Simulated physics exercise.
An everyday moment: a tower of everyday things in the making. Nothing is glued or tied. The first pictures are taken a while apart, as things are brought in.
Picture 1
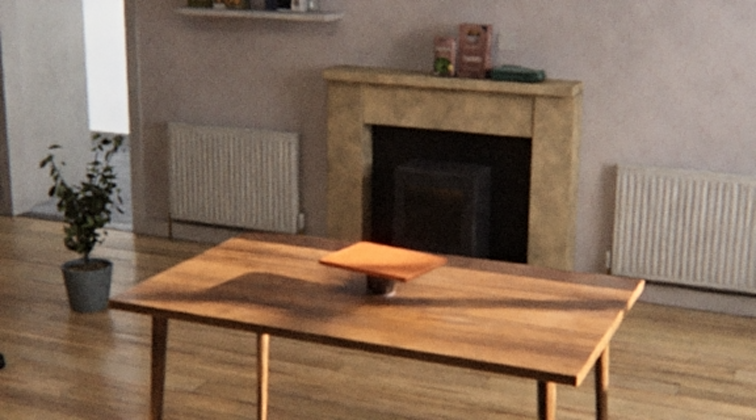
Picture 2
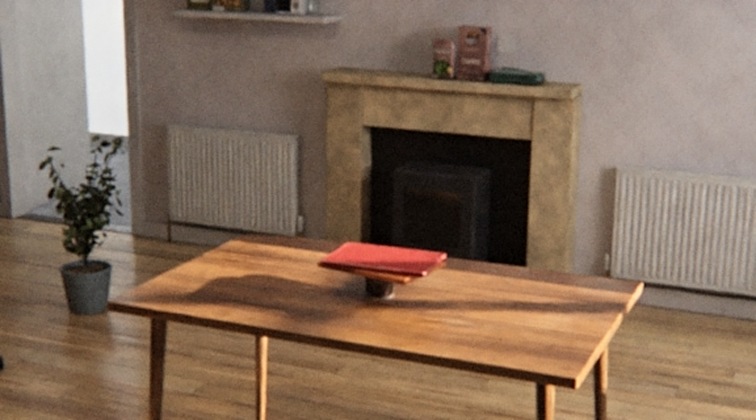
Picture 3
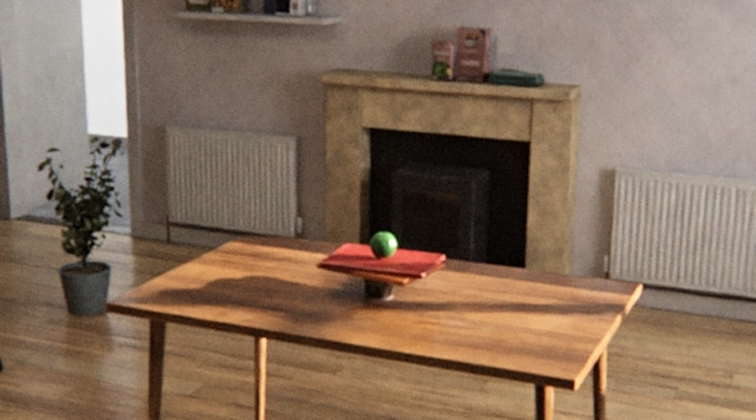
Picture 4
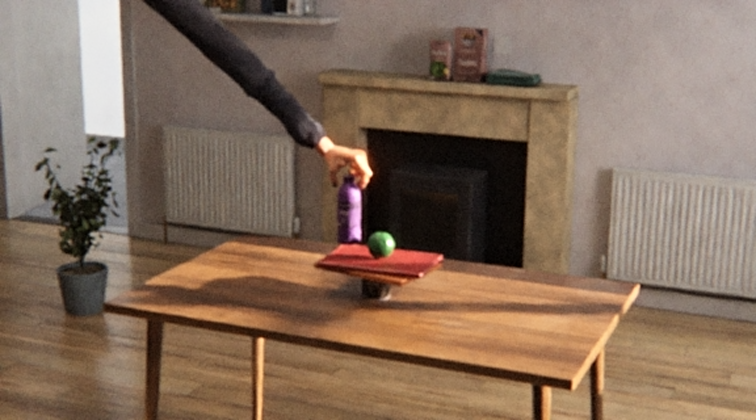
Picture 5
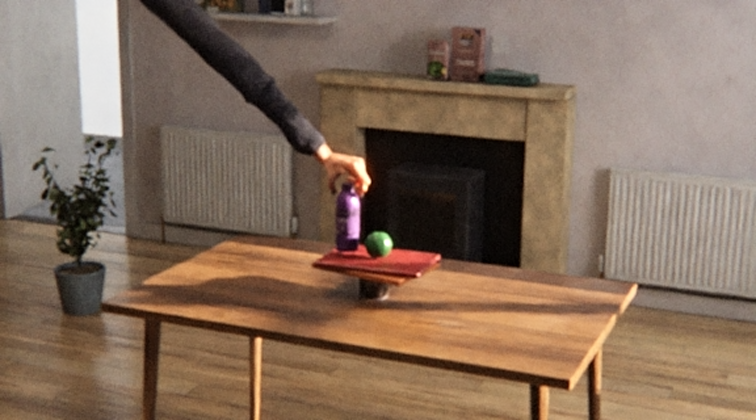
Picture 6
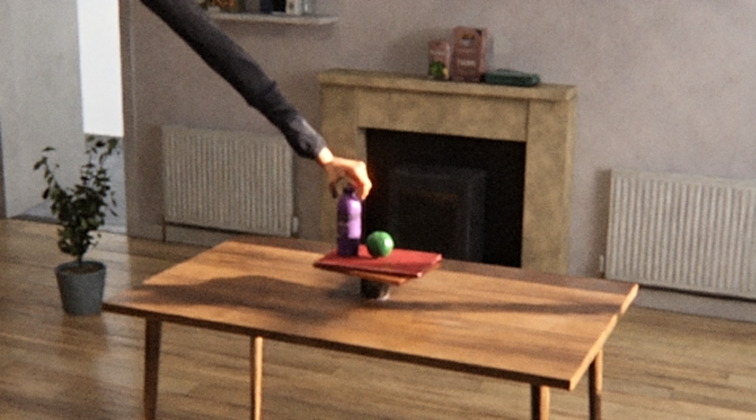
The clip opens on a wooden board balanced on a small dark object on a table, before a red tray and then a round green item appear on top. An arm reaches in from the upper left, lowers a purple bottle onto the tray beside the green item, and keeps hold of it.
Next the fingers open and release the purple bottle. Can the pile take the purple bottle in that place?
It holds.
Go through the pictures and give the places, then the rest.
In the first picture, the last thing is not in view yet.
In the second picture, the last thing is not in view yet; red tray (384, 259).
In the third picture, the last thing is not in view yet.
The fourth picture shows still above its spot; purple bottle (349, 209); red tray (380, 261).
The fifth picture shows still above its spot; purple bottle (347, 217).
The sixth picture shows set down, still held; purple bottle (348, 221); red tray (379, 260).
Then, 0.20 s later than the last frame, all is still.
Then, 1.00 s later than the last frame, purple bottle resting near (348, 221).
Then, 2.60 s later than the last frame, purple bottle resting near (347, 221).
When it is over, all 5 as before. End places, in pixels of the last picture, purple bottle near (347, 221). The pile keeps its balance.
